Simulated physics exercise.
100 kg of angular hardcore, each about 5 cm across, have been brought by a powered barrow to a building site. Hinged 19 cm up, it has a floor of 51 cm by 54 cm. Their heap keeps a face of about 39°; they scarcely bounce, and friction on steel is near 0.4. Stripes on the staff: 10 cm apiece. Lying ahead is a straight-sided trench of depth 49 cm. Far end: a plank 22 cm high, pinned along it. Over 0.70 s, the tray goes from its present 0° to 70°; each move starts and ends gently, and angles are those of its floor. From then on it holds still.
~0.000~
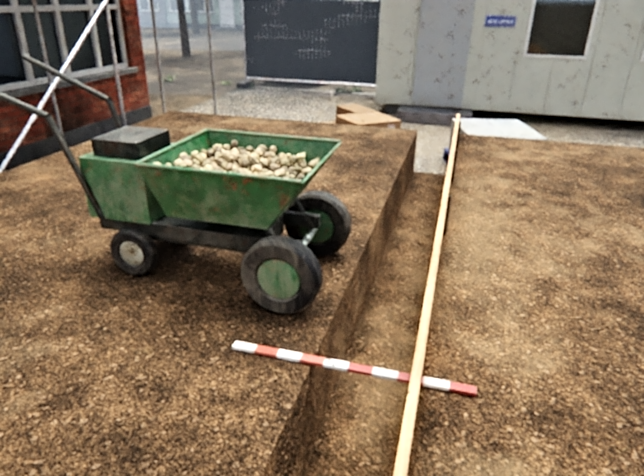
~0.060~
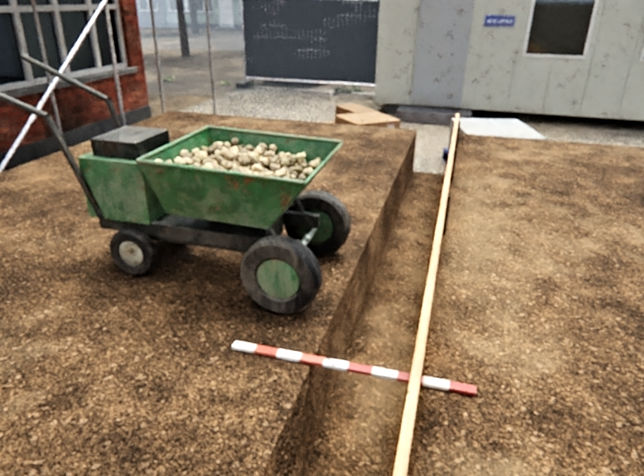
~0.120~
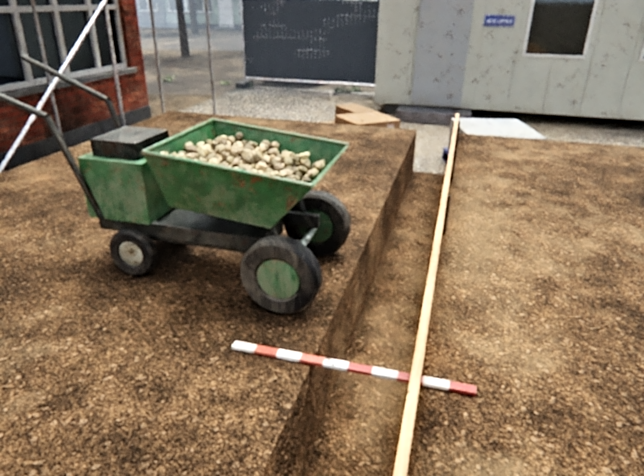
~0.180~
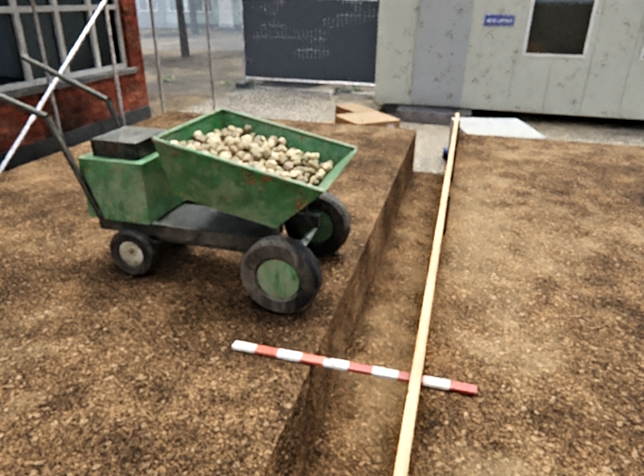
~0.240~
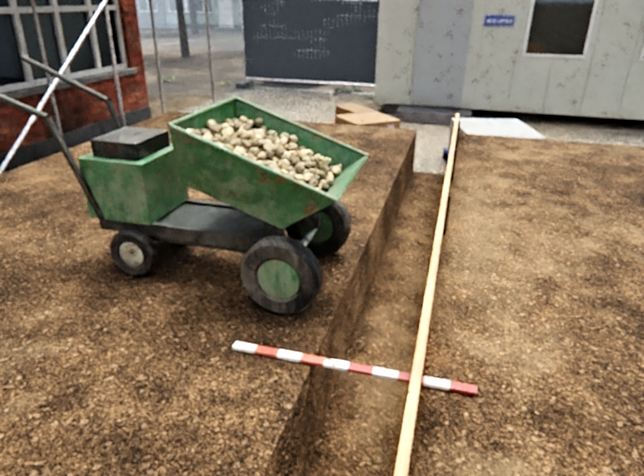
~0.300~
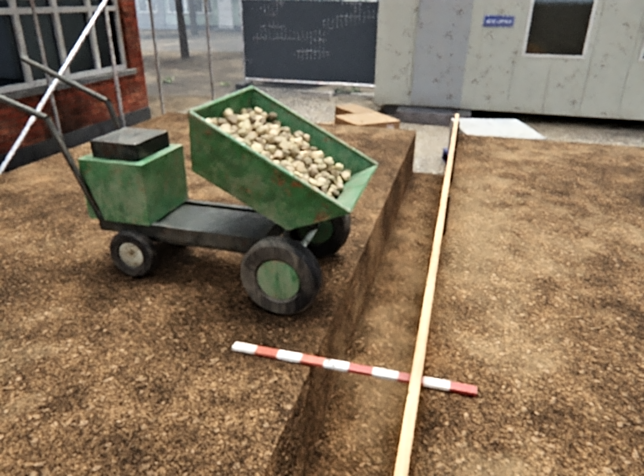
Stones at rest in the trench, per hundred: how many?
Approx. 60 %.
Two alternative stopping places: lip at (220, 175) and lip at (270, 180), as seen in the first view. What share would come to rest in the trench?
Roughly 70 percent for the first, and 80 percent for the second.
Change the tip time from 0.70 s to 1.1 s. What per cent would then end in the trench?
70 %.
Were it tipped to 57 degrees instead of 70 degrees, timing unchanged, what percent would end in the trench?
Roughly 30% would end there.
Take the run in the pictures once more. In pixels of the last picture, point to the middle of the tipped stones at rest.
Their centre sits close to (406, 362).
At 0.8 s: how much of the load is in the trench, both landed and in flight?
15 per cent or so by then.
After 0.5 s the floor is at 59°; 100 % in the tray; the foremost stones are at (370, 233).
After 0.8 s the floor is at 70°; 83 % in the tray, 13 % in the trench, 4 % past the trench; the foremost stones are at (450, 283).
After 1.1 s the floor is at 70°; 33 % in the tray, 42 % in the trench, 25 % past the trench; the foremost stones are at (577, 336).
After 3.1 s the floor is at 70°; 15 % in the tray, 60 % in the trench, 25 % past the trench; the foremost stones are at (629, 326).
